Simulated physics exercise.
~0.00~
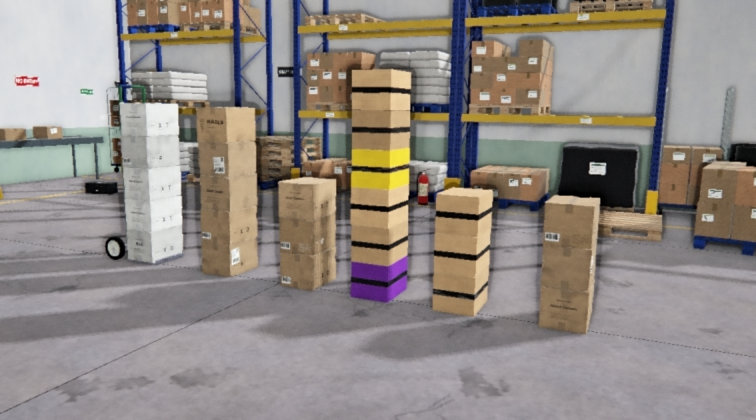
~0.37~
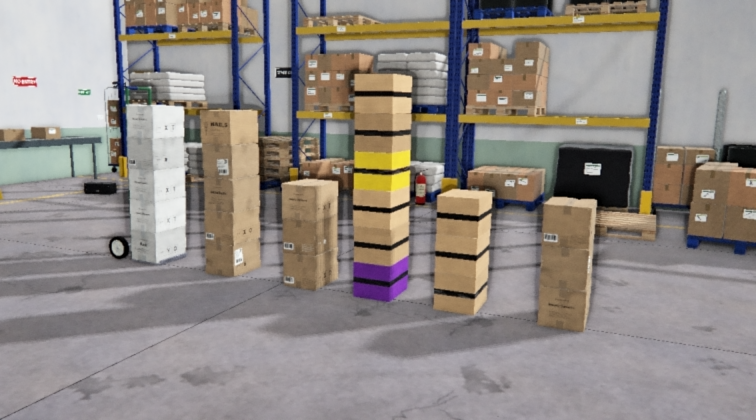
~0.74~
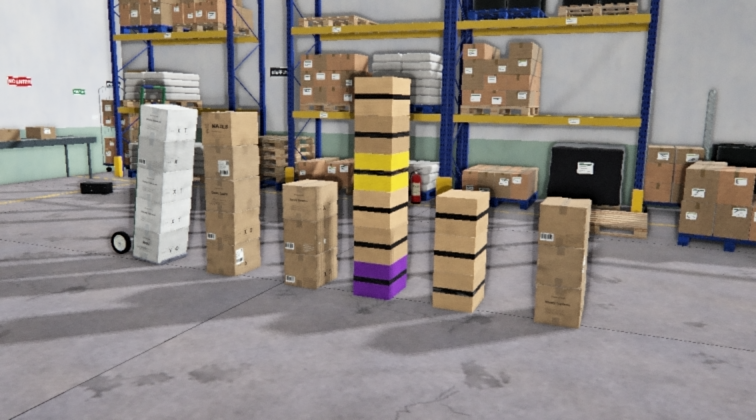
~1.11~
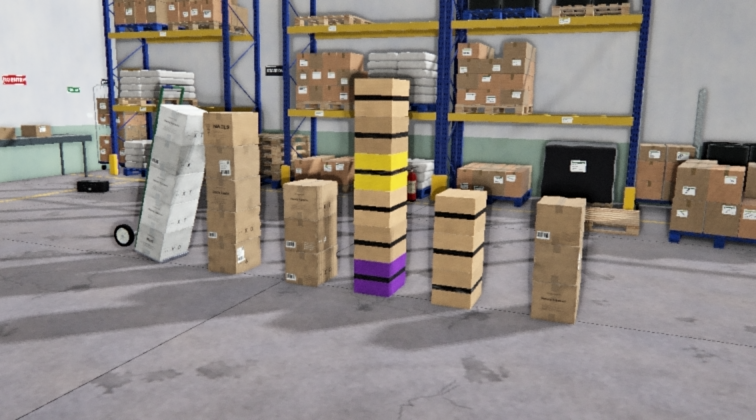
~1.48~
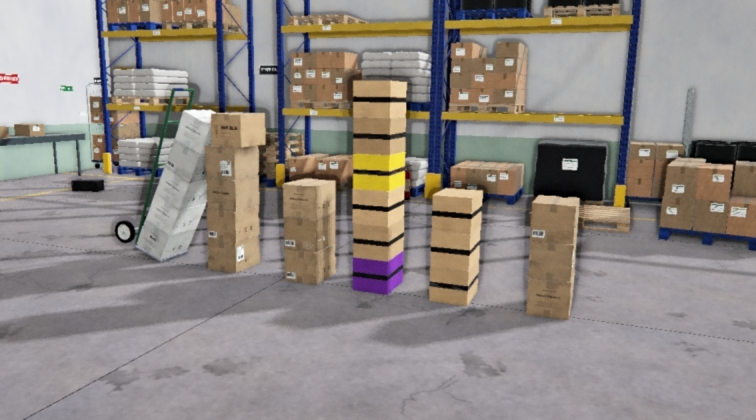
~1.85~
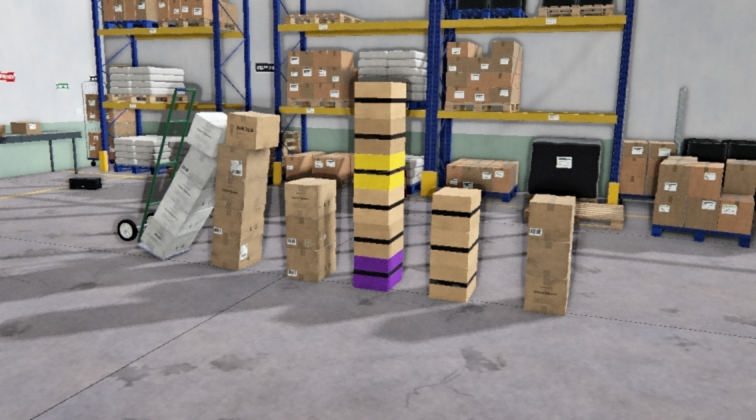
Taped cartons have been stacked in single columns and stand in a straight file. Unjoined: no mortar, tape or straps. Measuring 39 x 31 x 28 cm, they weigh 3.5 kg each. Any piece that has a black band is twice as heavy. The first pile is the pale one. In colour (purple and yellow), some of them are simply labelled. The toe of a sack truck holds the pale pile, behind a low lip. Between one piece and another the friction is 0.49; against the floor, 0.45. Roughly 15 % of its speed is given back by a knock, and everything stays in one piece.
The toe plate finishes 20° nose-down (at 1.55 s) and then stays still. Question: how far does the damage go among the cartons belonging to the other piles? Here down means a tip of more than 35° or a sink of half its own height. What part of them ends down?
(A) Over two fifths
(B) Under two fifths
Under two fifths (B).
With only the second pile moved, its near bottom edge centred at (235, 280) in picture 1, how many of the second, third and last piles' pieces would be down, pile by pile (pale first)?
Then, pile by pile: Second 1, third 0, last 0.
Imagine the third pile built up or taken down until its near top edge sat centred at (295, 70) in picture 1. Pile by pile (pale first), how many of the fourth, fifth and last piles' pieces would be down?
Counts down - fourth: 6; fifth: 3; last: 2.
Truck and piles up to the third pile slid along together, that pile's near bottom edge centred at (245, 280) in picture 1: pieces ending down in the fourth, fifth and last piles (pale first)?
Down per pile: Fourth 0, fifth 0, last 0.
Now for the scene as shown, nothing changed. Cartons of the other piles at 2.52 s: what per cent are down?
It's 15 percent at that point.
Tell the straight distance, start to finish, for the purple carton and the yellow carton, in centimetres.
For purple it's roughly 0 cm, and for yellow it's roughly 0 cm.
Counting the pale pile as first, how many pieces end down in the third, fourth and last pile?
Pieces by pile: Third 0, fourth 0, last 0.
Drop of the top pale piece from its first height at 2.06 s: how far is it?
I'd put it at close to 10 cm below where it started.
Around 2.06 s, 4 of the pale pile down; none of the 20 other cartons down, 5 disturbed.
Around 2.32 s, 5 of the pale pile down; none of the 20 other cartons down, 5 disturbed.
Around 2.52 s, 5 of the pale pile down; 3 of the 20 other cartons down.
Around 2.74 s, 5 of the pale pile down; 5 of the 20 other cartons down; yellow carton displaced 28 mm.
Finally (3.5 s), 5 of the pale pile down; 5 of the 20 other cartons down; yellow carton displaced 45 mm; purple carton unmoved. That is 25 per cent. Seen by the last camera, middles, yellow carton near (385, 169), purple carton near (379, 267).
